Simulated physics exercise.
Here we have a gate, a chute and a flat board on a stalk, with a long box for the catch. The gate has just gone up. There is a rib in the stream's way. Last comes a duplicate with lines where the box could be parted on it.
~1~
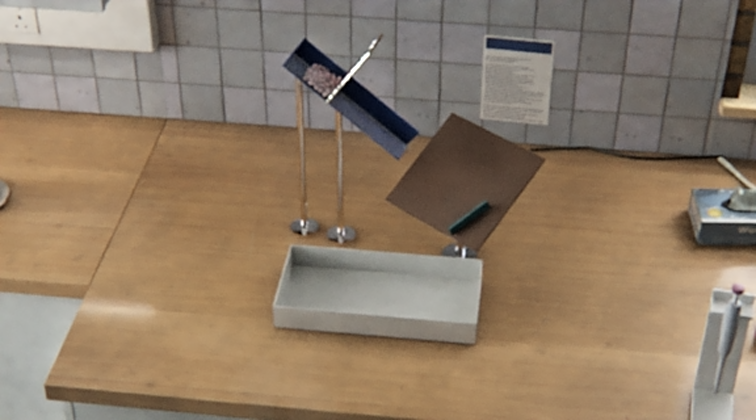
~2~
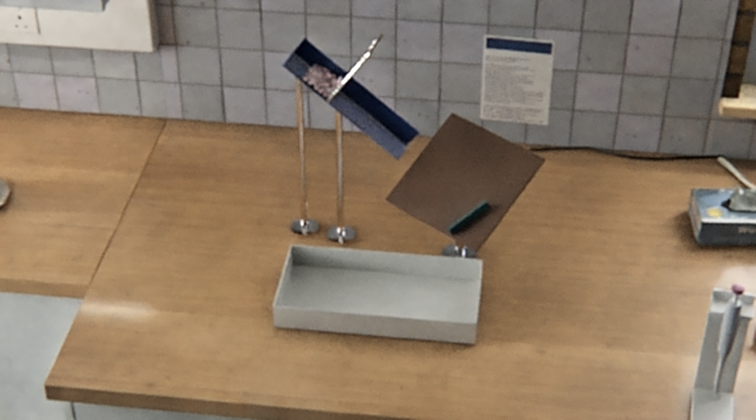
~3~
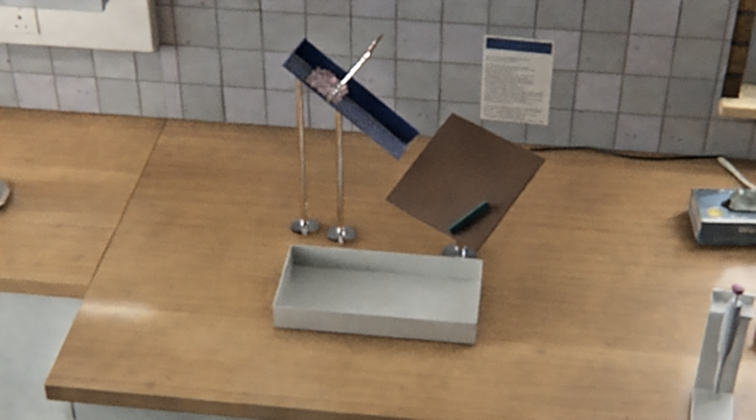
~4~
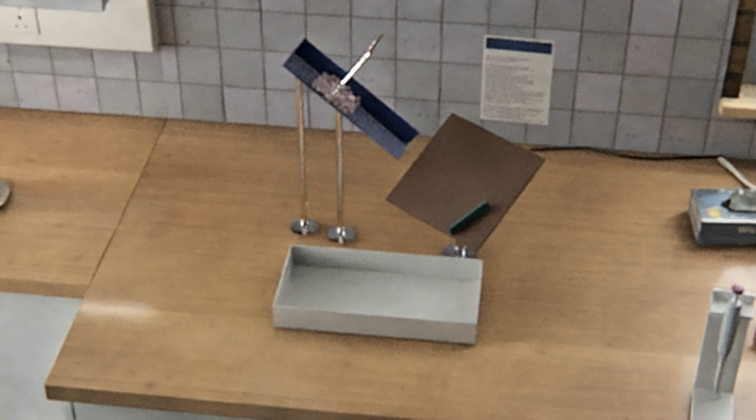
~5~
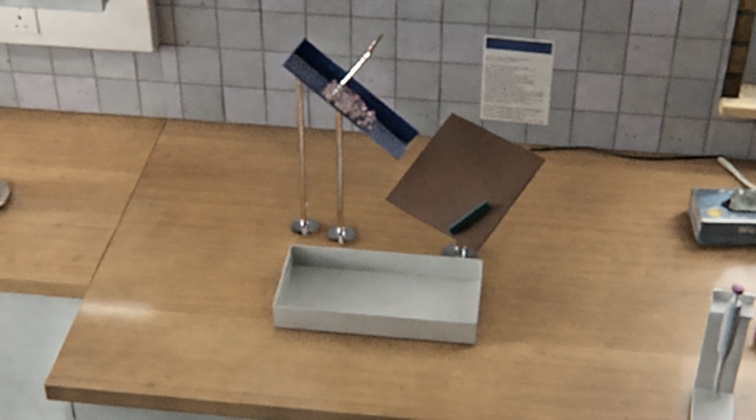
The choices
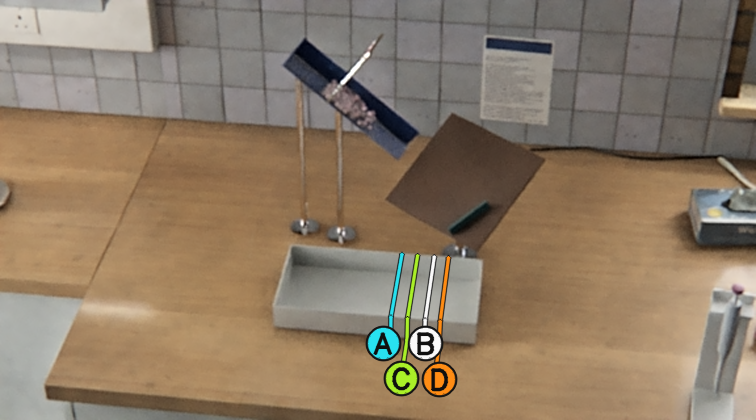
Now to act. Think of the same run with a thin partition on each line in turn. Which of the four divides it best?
C is best.
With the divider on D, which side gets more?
Left.
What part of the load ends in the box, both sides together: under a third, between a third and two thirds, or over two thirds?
About that: Over two thirds.
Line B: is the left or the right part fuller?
The left side.
On the marked copy, line A crosses the front rim at (391, 316); line B crosses the front rim at (425, 319); line C crosses the front rim at (407, 317); line D crosses the front rim at (440, 320).
Choosing A, of what is caught, about a tenth on the left of the divider, the larger part on the right.
Choosing B, of what is caught, the larger part on the left of the divider, about a tenth on the right.
Choosing C, of what is caught, roughly a quarter on the left of the divider, roughly two thirds on the right.
Choosing D, of what is caught, almost all on the left of the divider, about a tenth on the right.
